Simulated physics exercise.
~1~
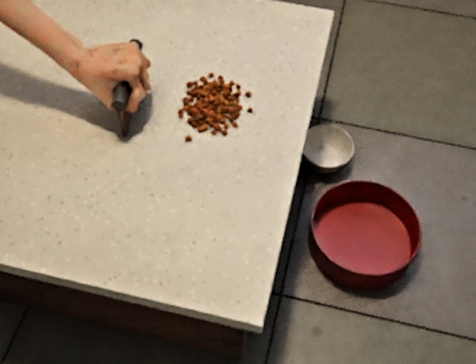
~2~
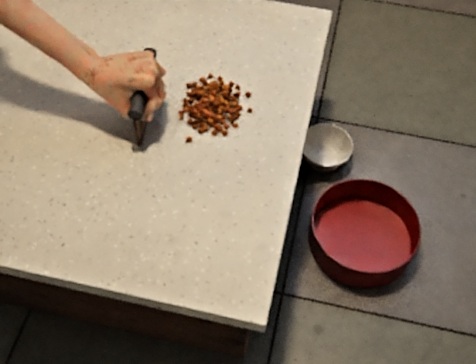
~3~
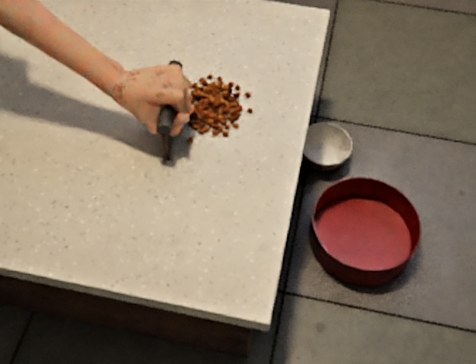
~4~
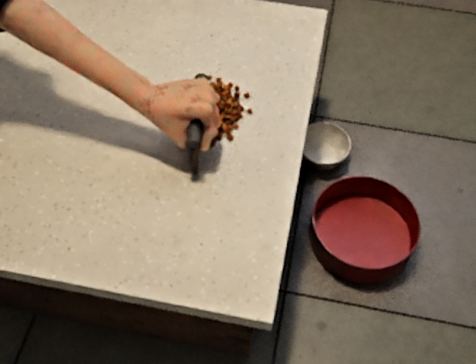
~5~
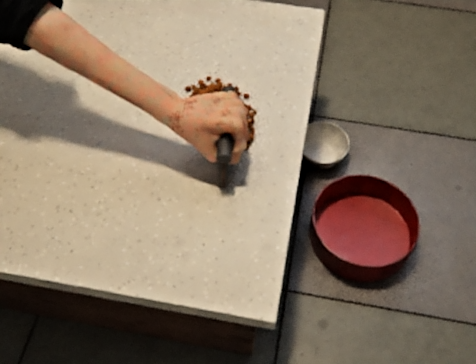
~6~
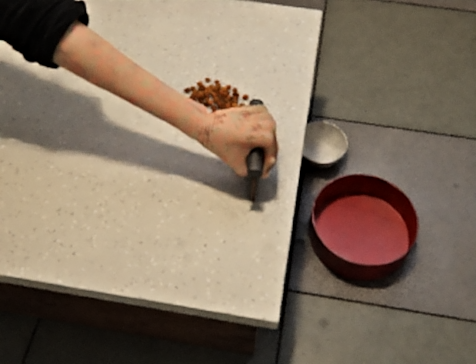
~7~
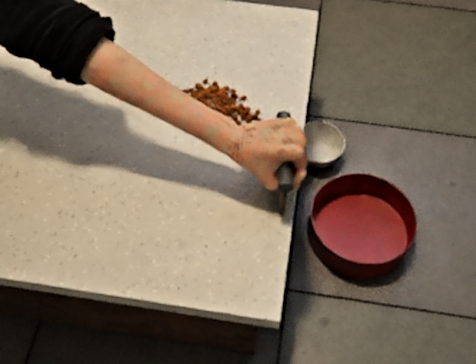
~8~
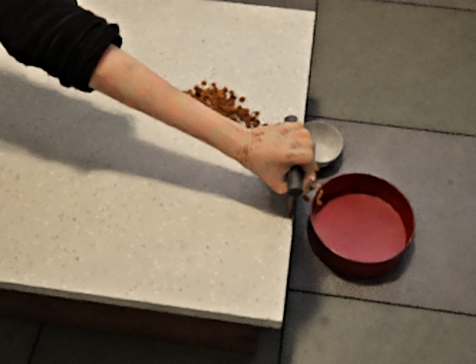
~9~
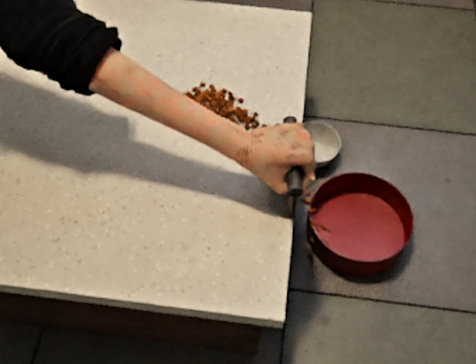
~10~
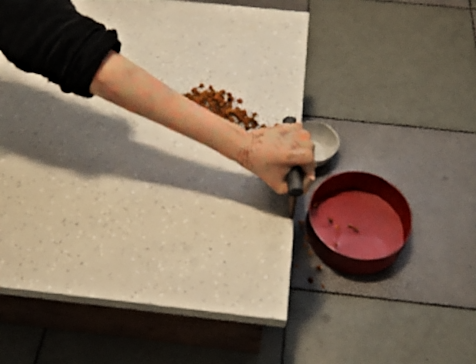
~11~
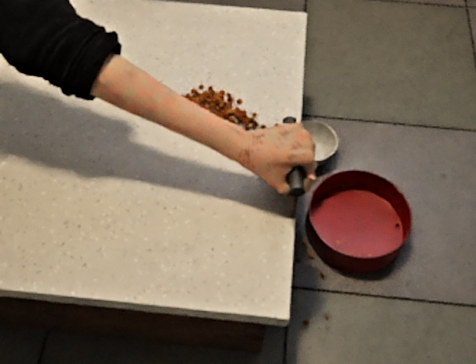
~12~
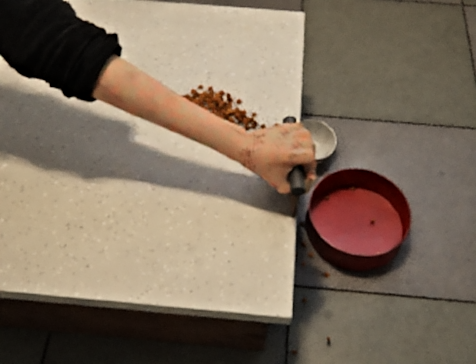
A hand gripping a dark-handled scraper slides it right and down across a pale countertop, passing a pile of brown bits, and stops at the edge, where a few bits drop into or beside a red pot while most stay on top.
